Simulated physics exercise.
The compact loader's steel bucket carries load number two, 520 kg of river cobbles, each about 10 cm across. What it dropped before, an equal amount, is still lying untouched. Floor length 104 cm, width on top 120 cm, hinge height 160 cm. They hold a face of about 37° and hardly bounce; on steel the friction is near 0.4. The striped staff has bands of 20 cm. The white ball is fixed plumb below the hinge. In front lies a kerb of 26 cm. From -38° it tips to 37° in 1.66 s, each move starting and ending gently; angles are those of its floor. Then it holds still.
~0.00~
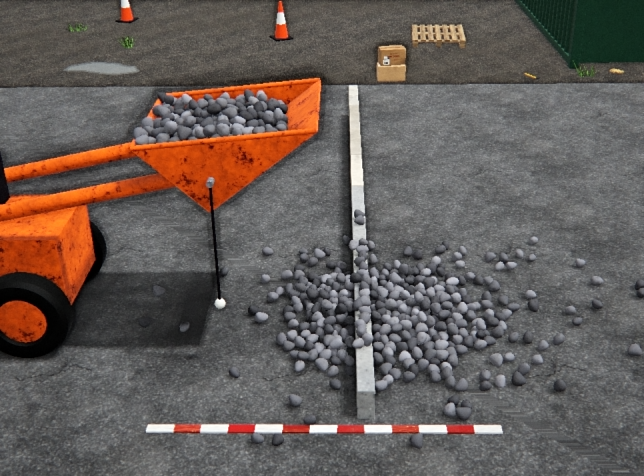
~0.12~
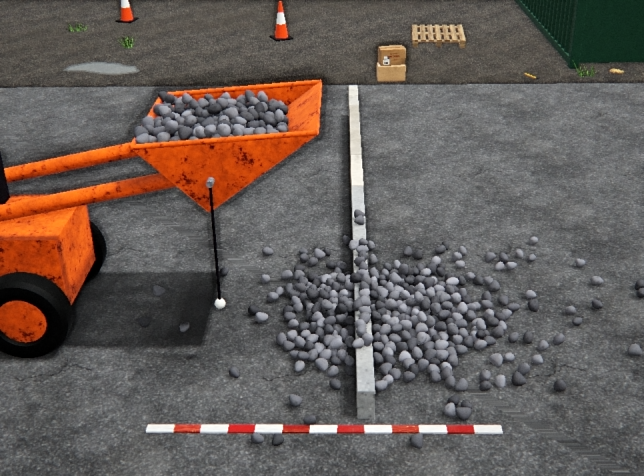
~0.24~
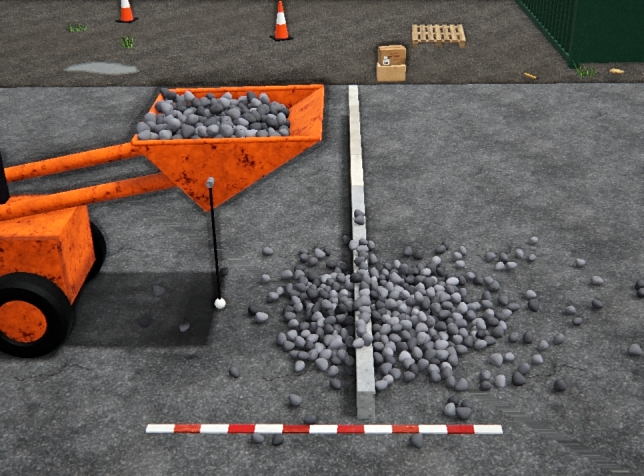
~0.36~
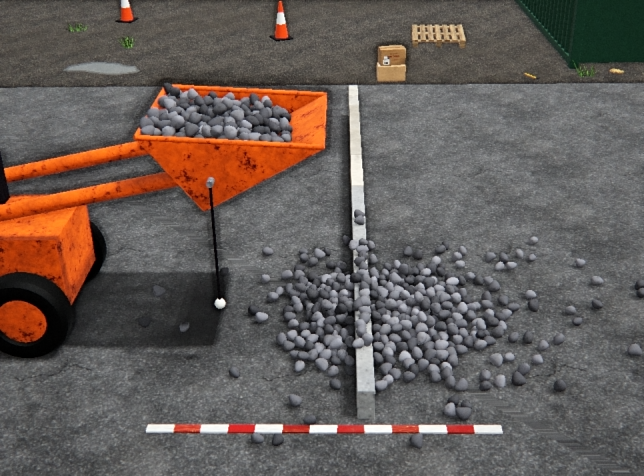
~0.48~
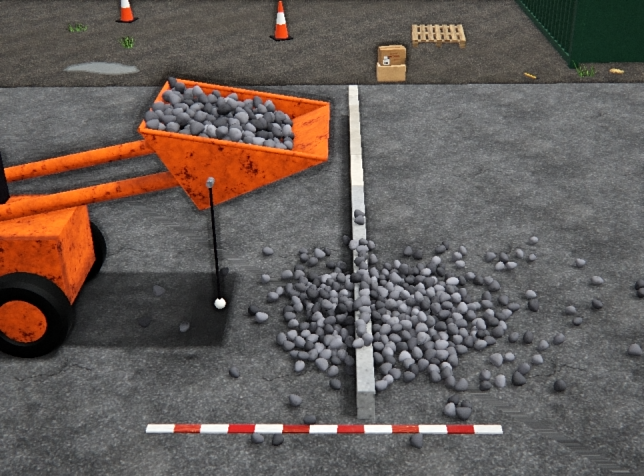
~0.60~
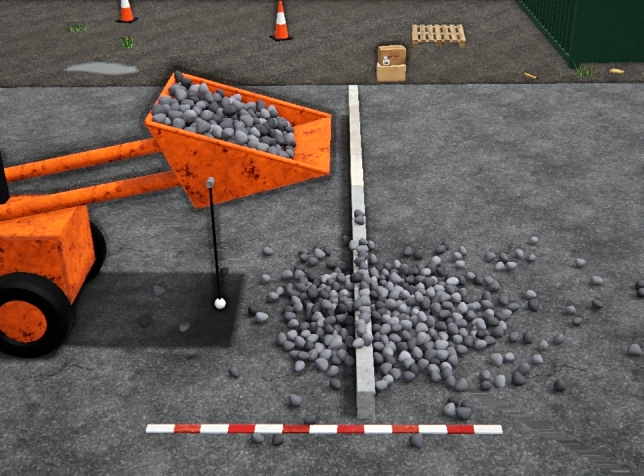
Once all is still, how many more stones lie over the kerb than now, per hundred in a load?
Roughly 40 per cent of a load more.
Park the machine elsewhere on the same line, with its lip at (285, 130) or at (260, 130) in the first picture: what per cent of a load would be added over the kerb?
First some 15, then 0 per cent.
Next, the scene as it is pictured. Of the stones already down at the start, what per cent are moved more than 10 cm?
Roughly 10 per cent of them.
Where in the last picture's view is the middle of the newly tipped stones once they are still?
Around (347, 304).
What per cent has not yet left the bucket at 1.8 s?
It holds some 45 per cent.
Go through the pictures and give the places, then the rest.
In the first frame, lip at (317, 131), floor tilted -38°, highest stones at (192, 105). The earlier load is highest near (360, 283), 32 cm above ground level, 39 % on this side of the kerb, 61 % over the kerb.
In the second frame, the bucket is at -37°, its lip at (318, 133); the top of the load is at (183, 104); the stones move at 0.1 m/s on average.
In the third frame, the bucket is at -34°, its lip at (320, 138); the top of the load is at (185, 102); the stones move at 0.2 m/s on average.
In the fourth frame, the bucket is at -29°, its lip at (324, 147); the top of the load is at (177, 98); the stones move at 0.2 m/s on average.
In the fifth frame, lip at (327, 159), floor tilted -23°, highest stones at (178, 94); the stones move at 0.3 m/s on average.
In the sixth frame, the bucket is at -16°, its lip at (329, 173); the top of the load is at (184, 87); the stones move at 0.3 m/s on average.
After 1.2 s the floor is at 25°; in per cent of one load, 100 in the bucket, 39 on this side of the kerb, 61 over the kerb; the foremost stones are at (605, 300).
After 1.8 s the floor is at 37°; in per cent of one load, 46 in the bucket, 90 on this side of the kerb, 64 over the kerb; the foremost stones are at (605, 300).
After 2.1 s the floor is at 37°; in per cent of one load, 10 in the bucket, 110 on this side of the kerb, 81 over the kerb; the foremost stones are at (605, 300).
After 4.9 s the floor is at 37°; in per cent of one load, 0 in the bucket, 100 on this side of the kerb, 101 over the kerb; the foremost stones are at (612, 299). Net gain over the kerb, 40.
